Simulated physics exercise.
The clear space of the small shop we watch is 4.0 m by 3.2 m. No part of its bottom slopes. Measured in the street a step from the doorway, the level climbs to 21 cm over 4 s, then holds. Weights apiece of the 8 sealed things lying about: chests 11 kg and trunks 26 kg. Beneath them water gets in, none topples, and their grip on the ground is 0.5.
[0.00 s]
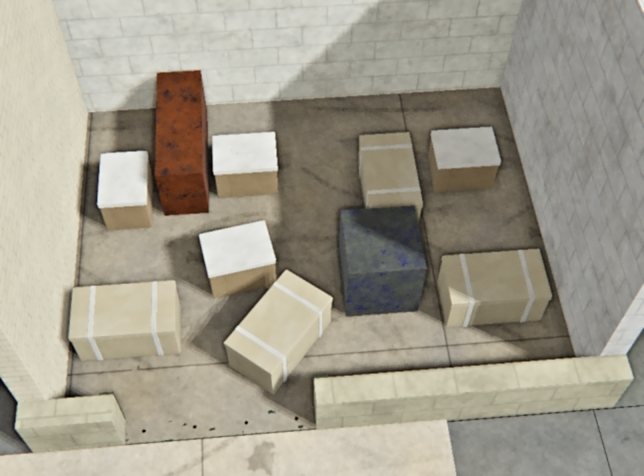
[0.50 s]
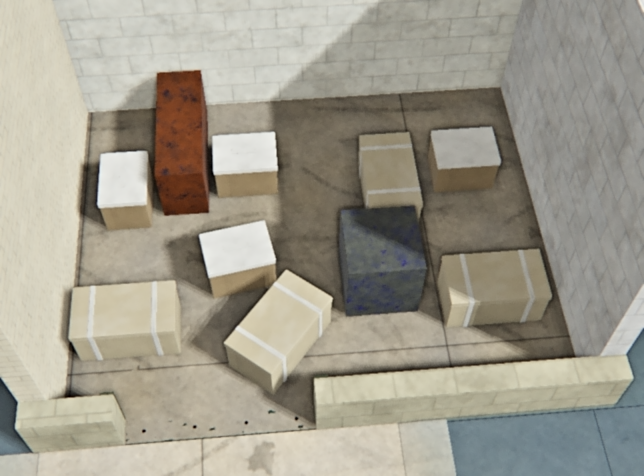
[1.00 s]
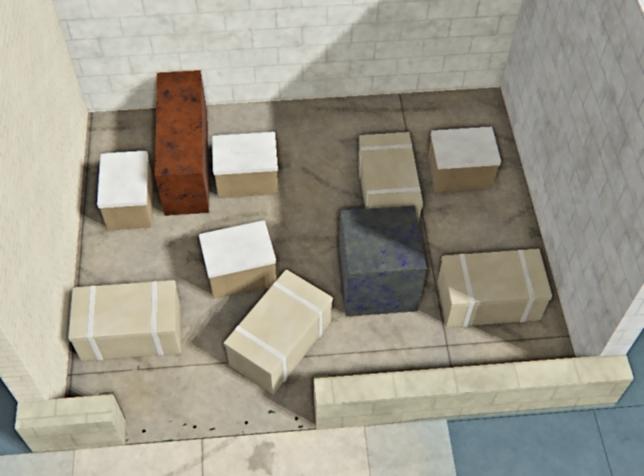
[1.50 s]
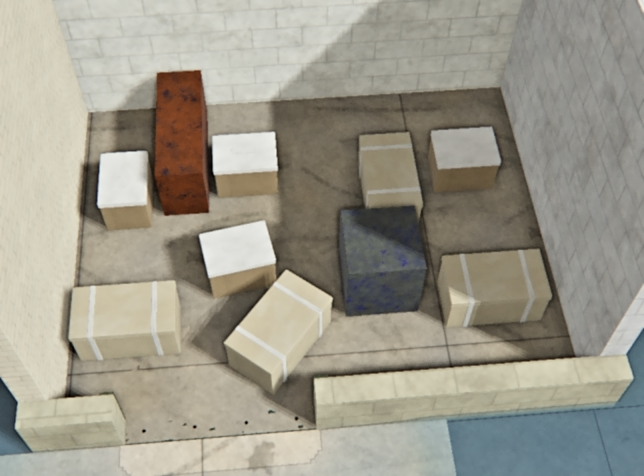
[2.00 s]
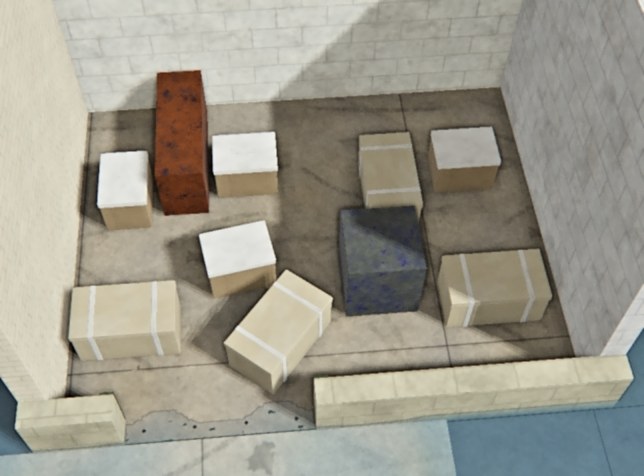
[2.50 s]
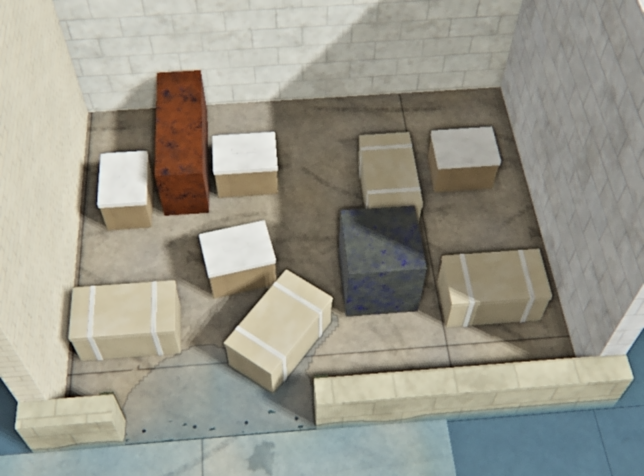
Small walled room with boxes and blocks standing still on its floor, water spreading outside and just entering the doorway gap.
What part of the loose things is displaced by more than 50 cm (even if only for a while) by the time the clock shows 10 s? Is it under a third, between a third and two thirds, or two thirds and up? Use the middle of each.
It is two thirds and up.
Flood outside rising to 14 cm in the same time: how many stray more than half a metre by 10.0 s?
It would come to 5 of them.
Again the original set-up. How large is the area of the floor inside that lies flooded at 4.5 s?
About 5.0 m2.
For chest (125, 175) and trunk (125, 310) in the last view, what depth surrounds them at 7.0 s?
Depth approx. 13 cm / 11 cm.
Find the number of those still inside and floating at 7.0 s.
Count: 4.
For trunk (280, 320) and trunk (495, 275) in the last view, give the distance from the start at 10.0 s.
Respectively 250 and 20 cm.
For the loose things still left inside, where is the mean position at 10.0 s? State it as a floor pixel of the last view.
They average out to somewhere around (379, 212).
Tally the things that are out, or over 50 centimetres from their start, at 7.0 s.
At that time I count 5.
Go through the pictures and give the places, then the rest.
In the first frame, a chest at (466, 146) rests on the ground; a chest at (244, 151) rests on the ground; 0.0 m2 under water; 0 of 8 have shifted.
In the second frame, a chest at (466, 146) rests on the ground; a chest at (244, 151), on the bottom; 0.0 m2 under water; 0 of 8 have shifted.
In the third frame, a chest at (466, 146) rests on the ground; a chest at (244, 151), on the bottom; water covers 0.0 m2; 0 of 8 have shifted.
In the fourth frame, a chest at (466, 146), on the bottom; a chest at (244, 151) rests on the ground; 0.0 m2 under water; 0 of 8 have shifted.
In the fifth frame, a chest at (466, 146), on the bottom; a chest at (244, 151) rests on the ground; 0.0 m2 under water; 0 of 8 have shifted.
In the sixth frame, a chest at (466, 146) rests on the ground; a chest at (244, 151), on the bottom; water covers 0.5 m2; 0 of 8 have shifted.
After 3.5 s 0 of 8 are over 50 cm from their spots; 0 afloat.
After 4.5 s 0 of 8 are over 50 cm from their spots; 0 afloat.
After 7.0 s 5 of 8 are over 50 cm from their spots; 4 afloat.
After 10.0 s 6 of 8 are over 50 cm from their spots, and 7 have been at some point; 7 afloat.
